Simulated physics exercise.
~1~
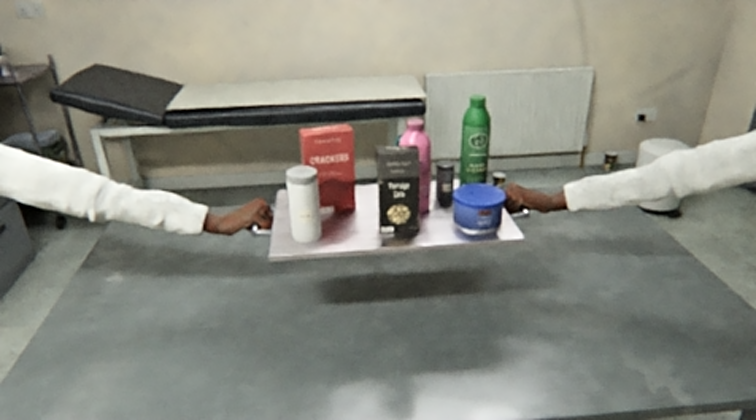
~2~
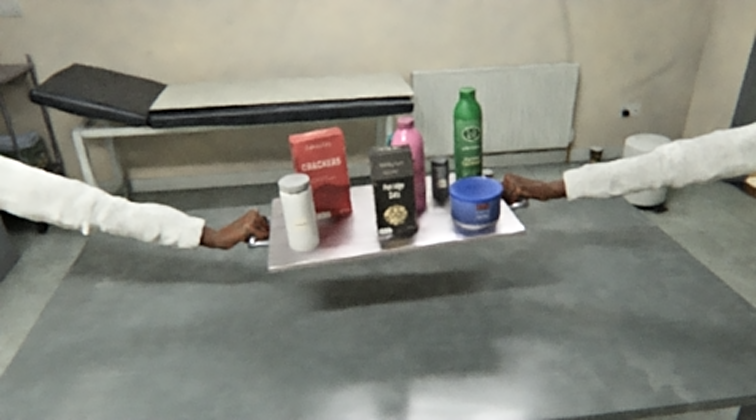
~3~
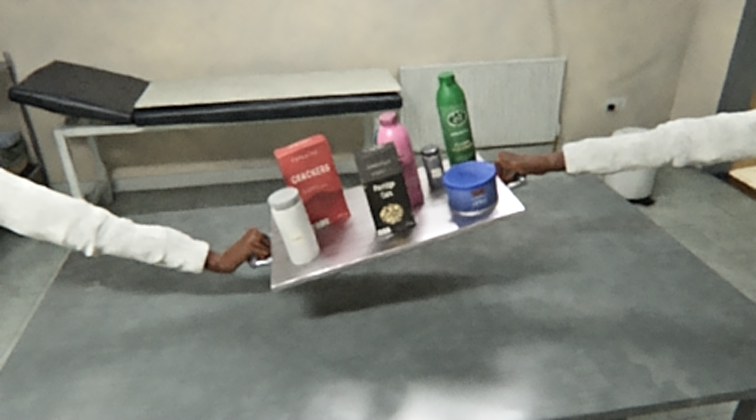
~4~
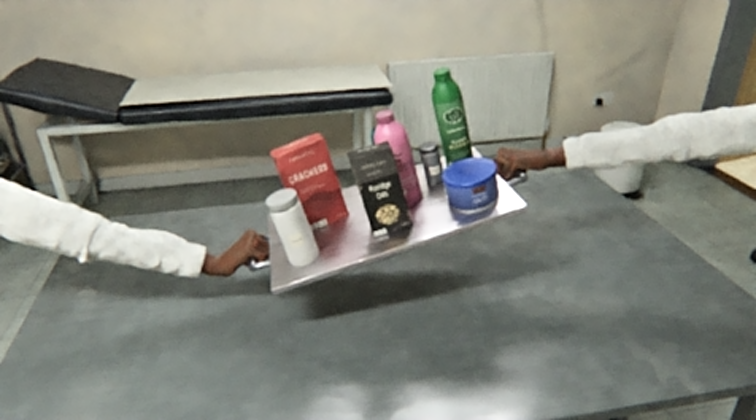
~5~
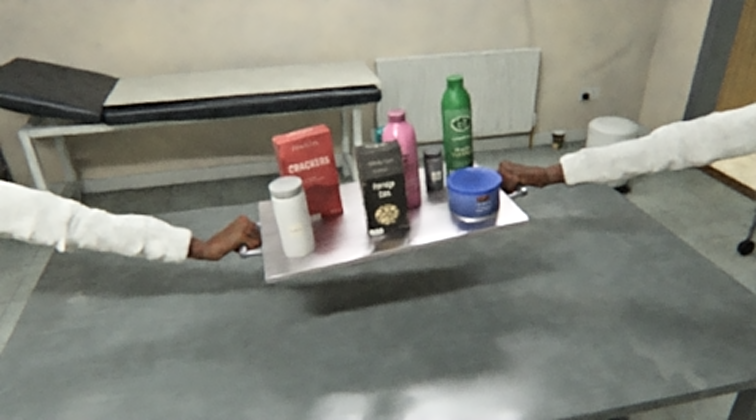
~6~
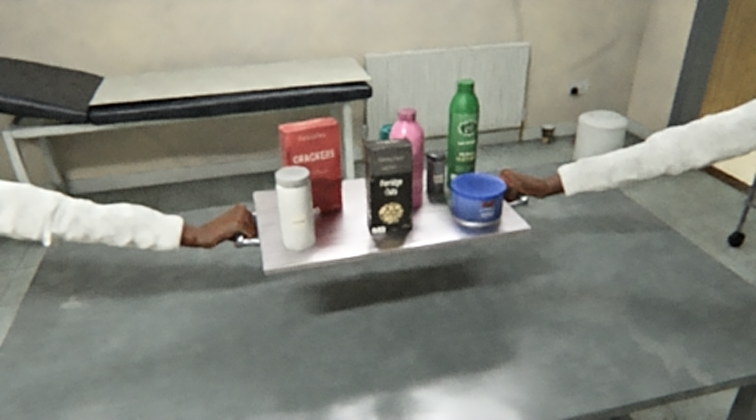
The footage shows two hands holding a rimless tray of packets, bottles, a white jar and a blue tub above a grey table, tilting it down on the left until items lean, then bringing it back nearly level with the items still aboard.
